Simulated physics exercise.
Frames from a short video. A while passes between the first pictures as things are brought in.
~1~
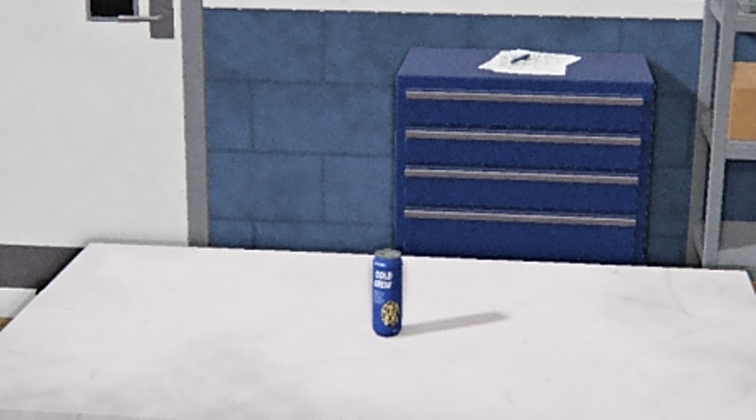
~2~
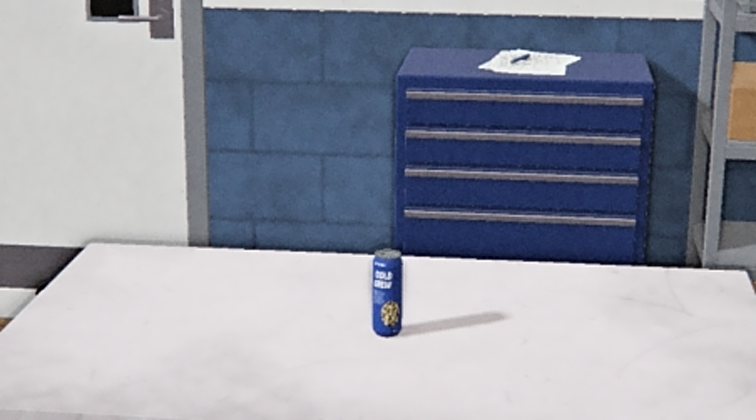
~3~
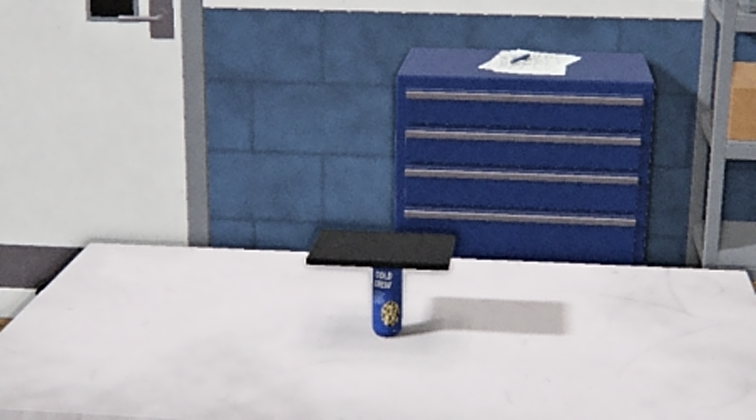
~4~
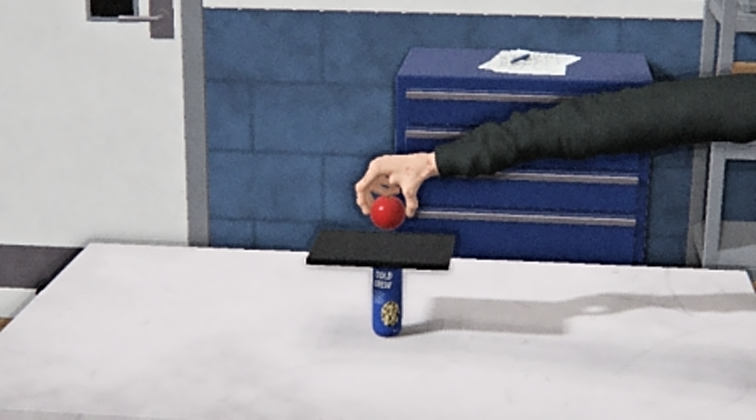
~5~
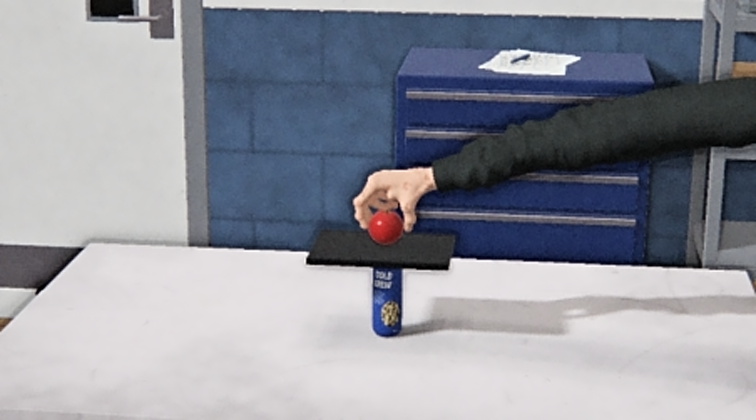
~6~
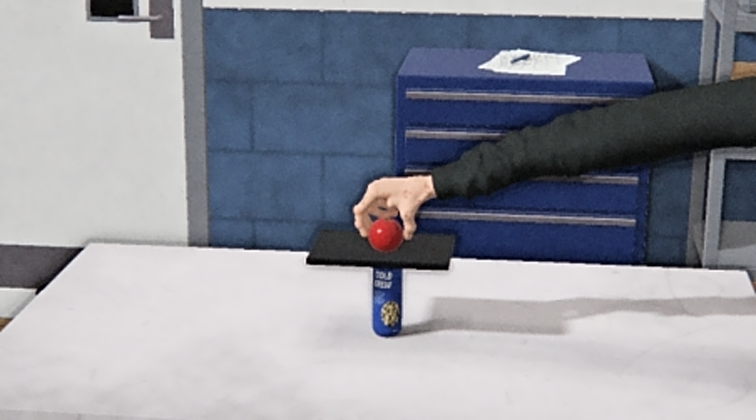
In a workshop, a black board appears atop a blue can on a white table, and a hand lowers a red ball onto it.
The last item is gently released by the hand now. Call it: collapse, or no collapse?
No collapse.
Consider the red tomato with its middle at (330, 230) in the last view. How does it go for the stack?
What happens next is that it goes down.
Then, 0.30 s past the last view, nothing moves.
Then, 0.70 s past the last view, red tomato resting near (386, 236).
Finally, all 3 still in place. Final places as the last picture's camera would see them, red tomato near (386, 236). The stack holds.
